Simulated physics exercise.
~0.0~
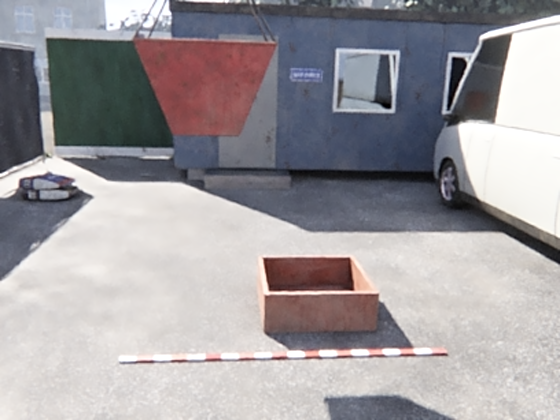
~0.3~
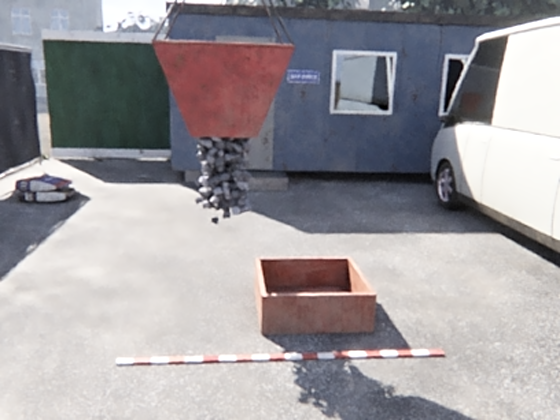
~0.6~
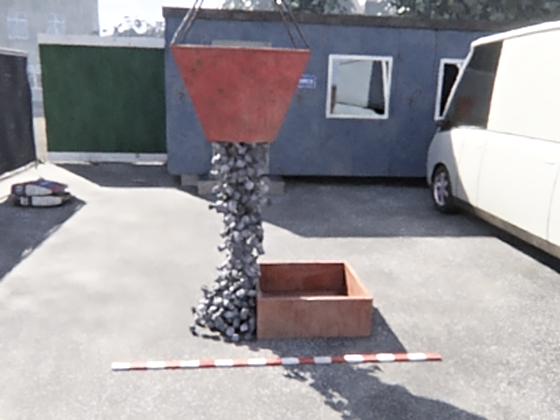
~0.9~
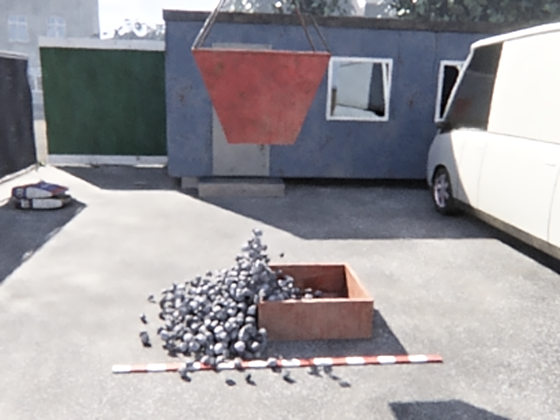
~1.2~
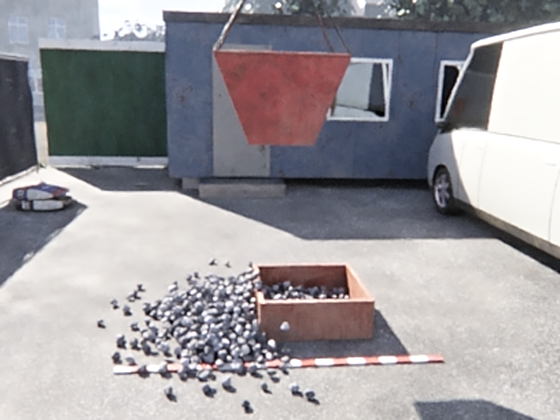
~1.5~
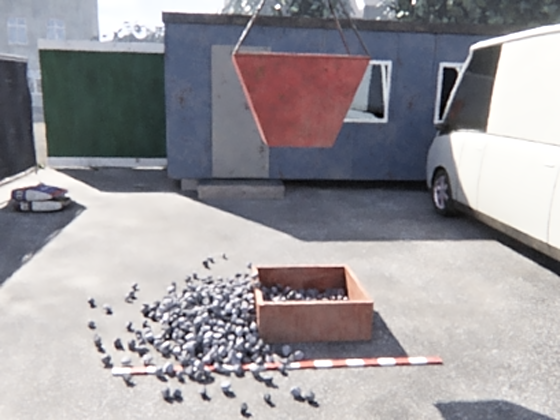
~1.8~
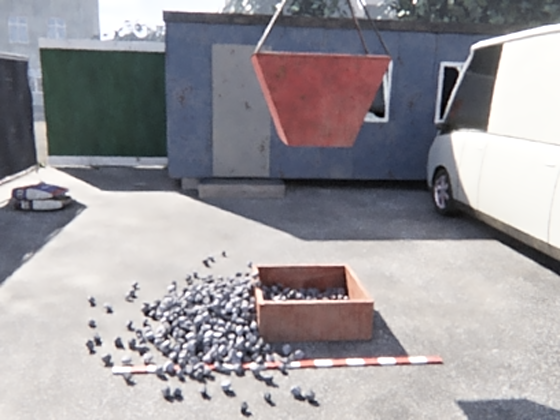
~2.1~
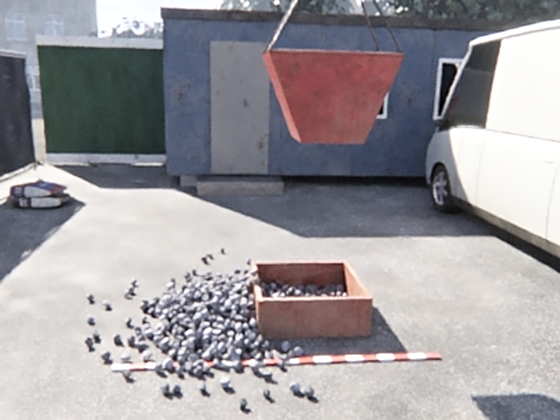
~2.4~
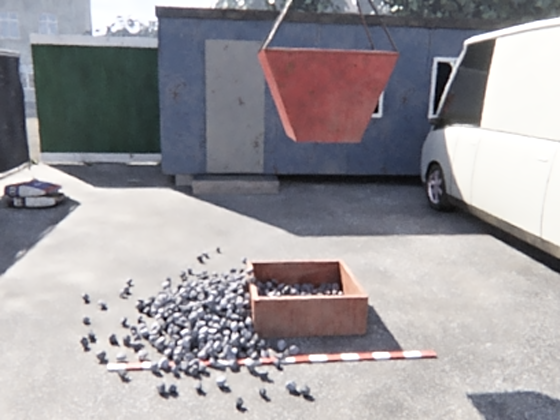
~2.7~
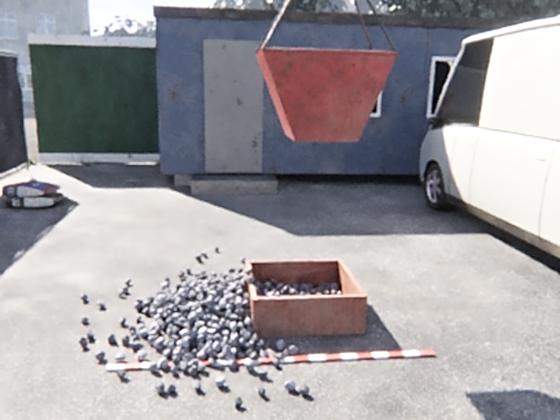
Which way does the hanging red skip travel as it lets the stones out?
The skip travels to the right, as the viewer sees it.
